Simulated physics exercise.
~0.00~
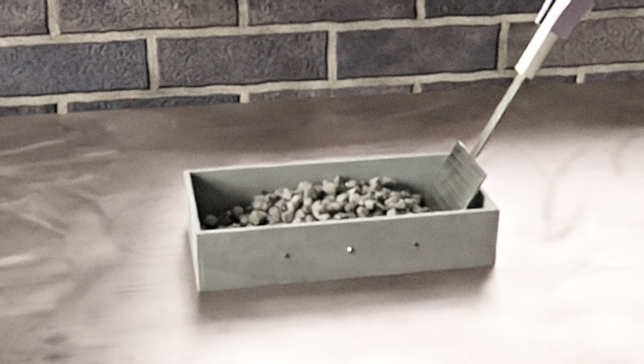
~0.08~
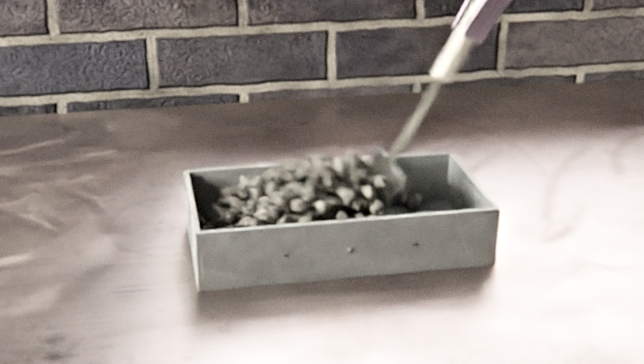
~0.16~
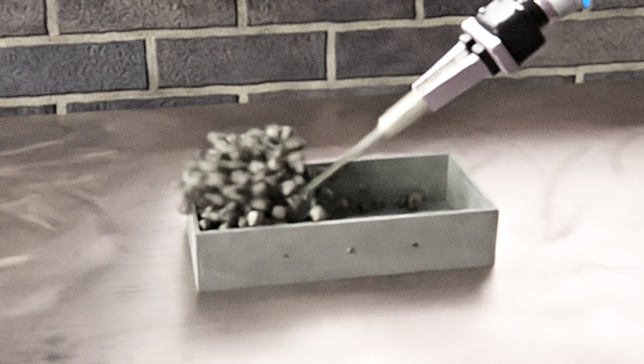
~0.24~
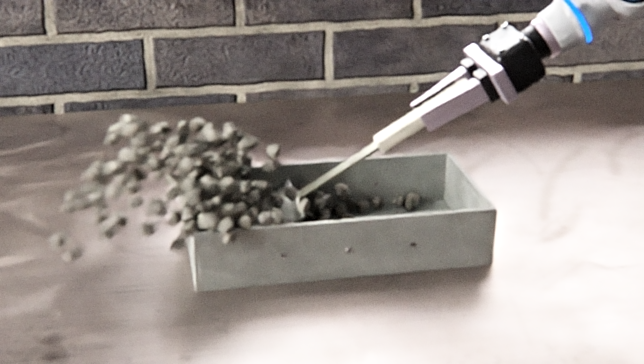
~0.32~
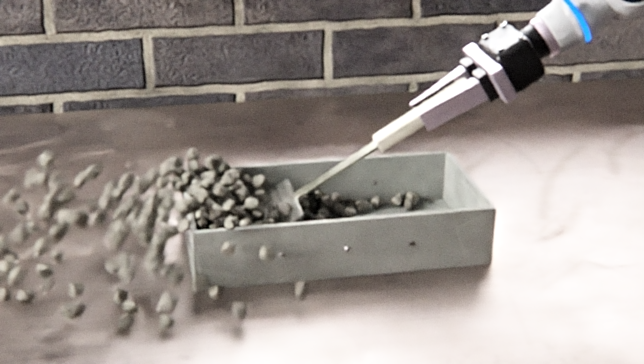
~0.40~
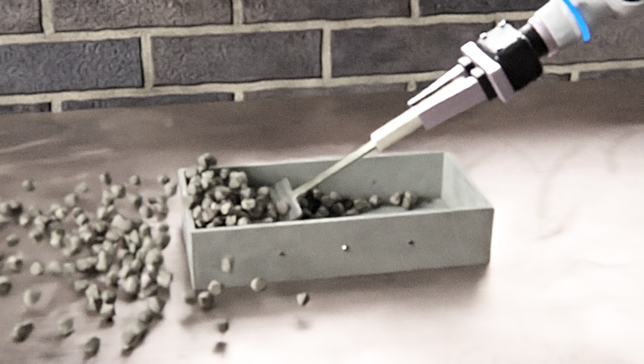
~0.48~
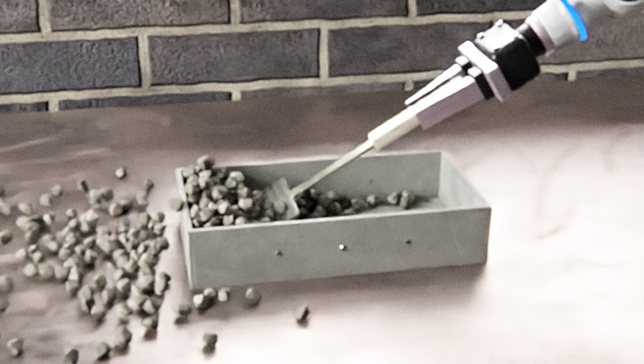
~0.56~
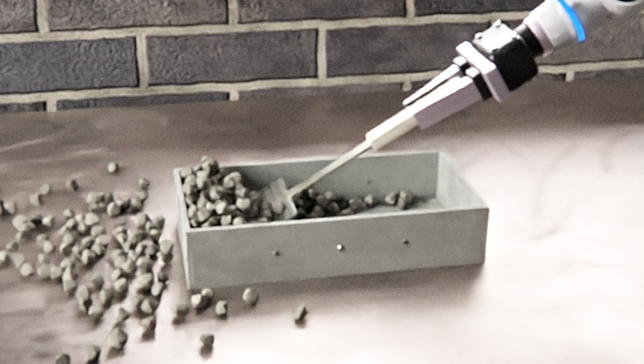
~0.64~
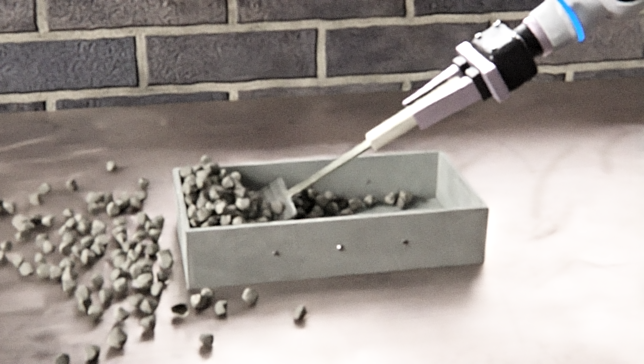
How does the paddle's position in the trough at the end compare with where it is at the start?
At the start the paddle is at the right end of the trough, and at the end it rests farther left, a little left of the trough's middle among the remaining pebbles.
